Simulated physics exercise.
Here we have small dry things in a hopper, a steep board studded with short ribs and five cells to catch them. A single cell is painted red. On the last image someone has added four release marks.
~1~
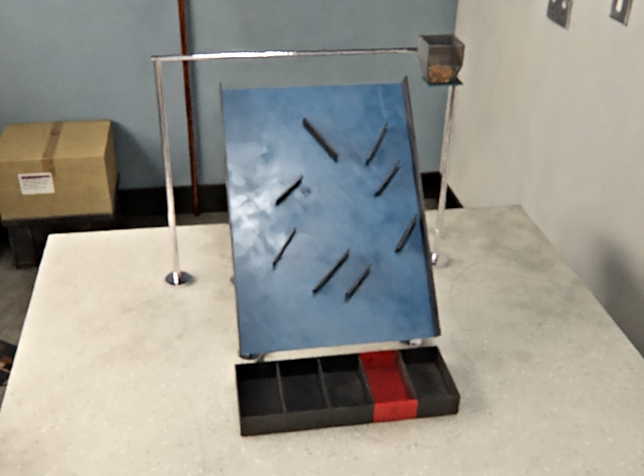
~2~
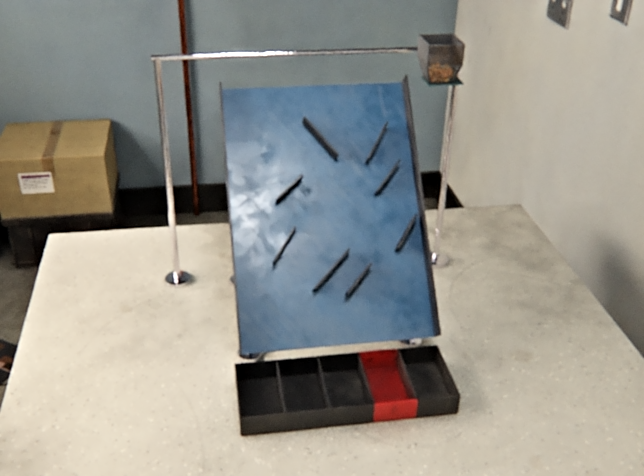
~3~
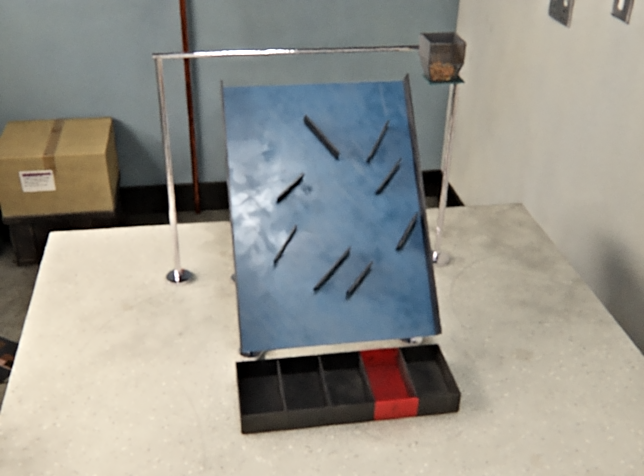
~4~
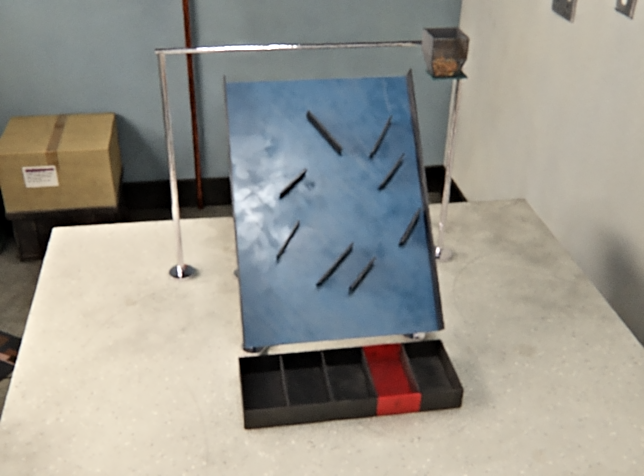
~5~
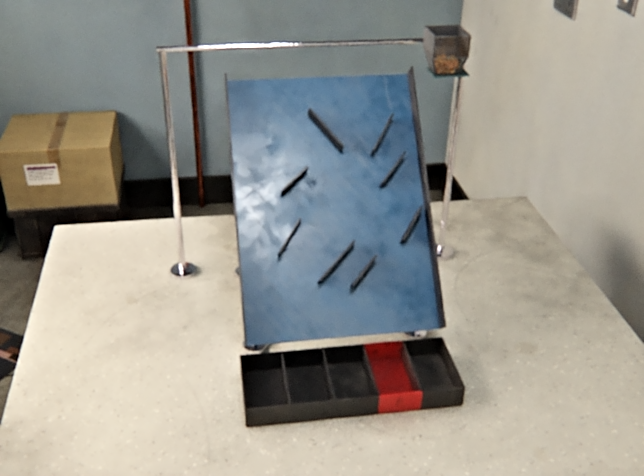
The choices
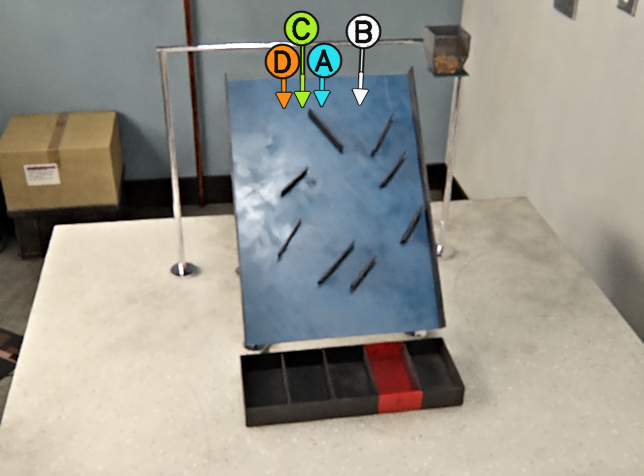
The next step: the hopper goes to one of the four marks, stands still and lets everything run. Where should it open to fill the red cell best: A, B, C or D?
A works best here.
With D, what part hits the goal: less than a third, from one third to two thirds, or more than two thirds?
It is less than a third.
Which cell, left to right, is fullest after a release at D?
The first.
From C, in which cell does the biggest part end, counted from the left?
The first from the left.
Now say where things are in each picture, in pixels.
Hopper (439, 71), roasted chickpeas, door shut, in the first picture.
Ribs (304, 117) to (338, 155), (369, 159) to (388, 122), (277, 199) to (303, 174), in the second picture.
Ribs (379, 189) to (401, 158), (276, 259) to (296, 225), (400, 246) to (418, 213), in the third picture.
Ribs (319, 283) to (354, 242), (352, 287) to (375, 257), in the fourth picture.
Red cell (400, 401), number 4 of 5 from the left, in the fifth picture.
On the marked copy, mark A meets the board at (321, 100); mark B meets the board at (359, 99); mark C meets the board at (302, 101); mark D meets the board at (283, 102).
With A, roughly a third in the red cell, roughly half in other cells, about a tenth outside the box.
With B, about a tenth in the red cell, almost all in other cells.
With C, about a tenth in the red cell, the larger part in other cells.
With D, not one piece in the red cell, almost all in other cells, just a few outside the box.
